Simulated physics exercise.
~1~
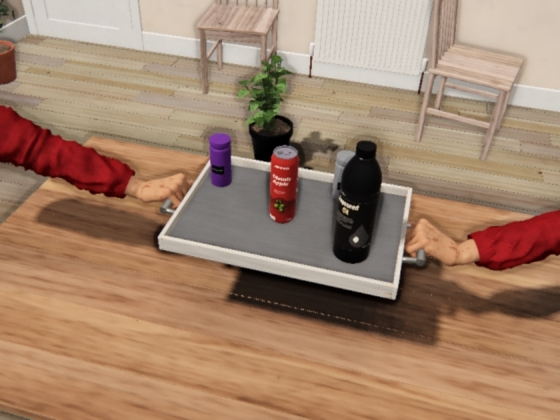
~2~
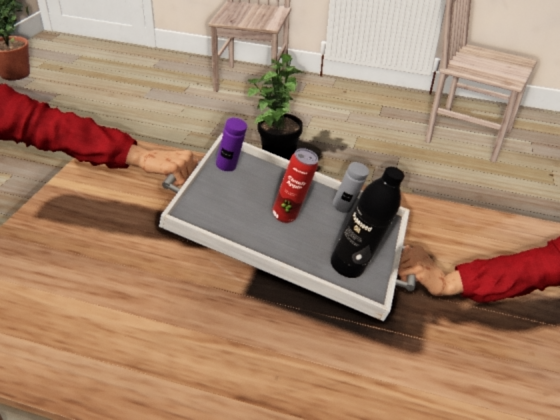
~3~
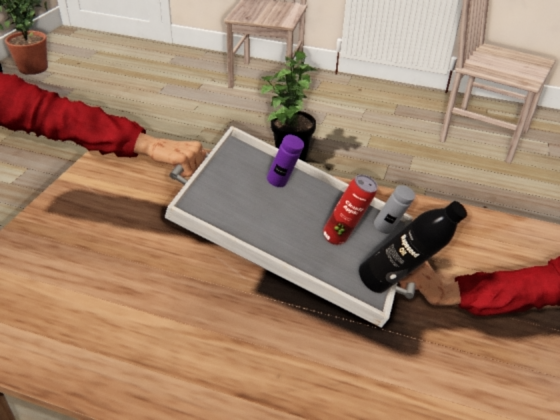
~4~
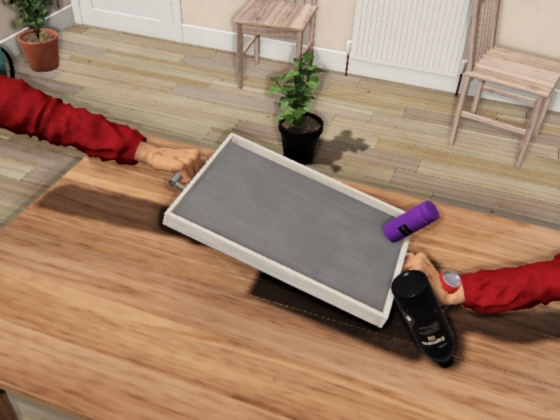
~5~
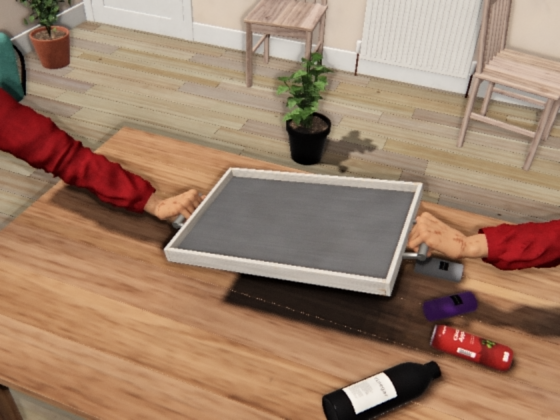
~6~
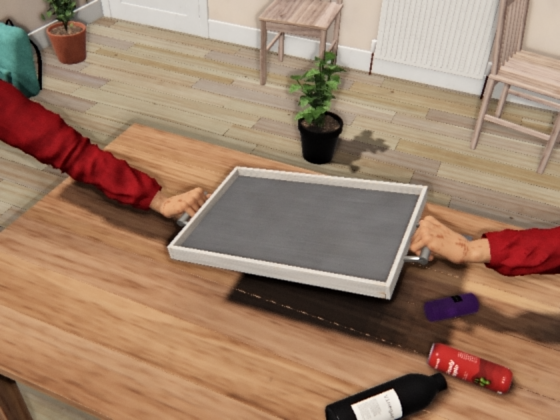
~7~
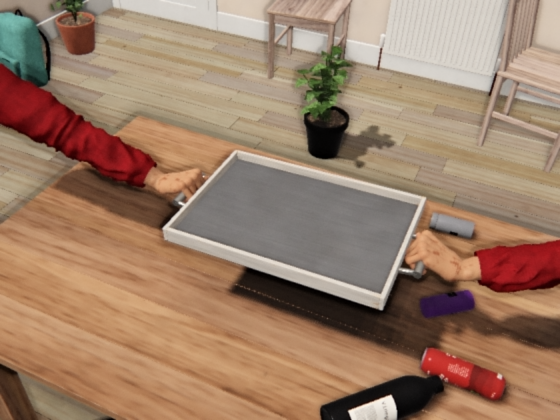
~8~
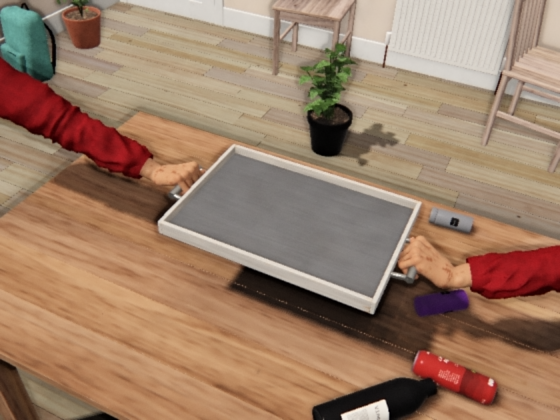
Two hands in red sleeves held a grey tray over a wooden table and tipped it down to the right until the purple shaker, grey shaker, red can and black bottle slid off, then levelled the empty tray while the items lay on the table.
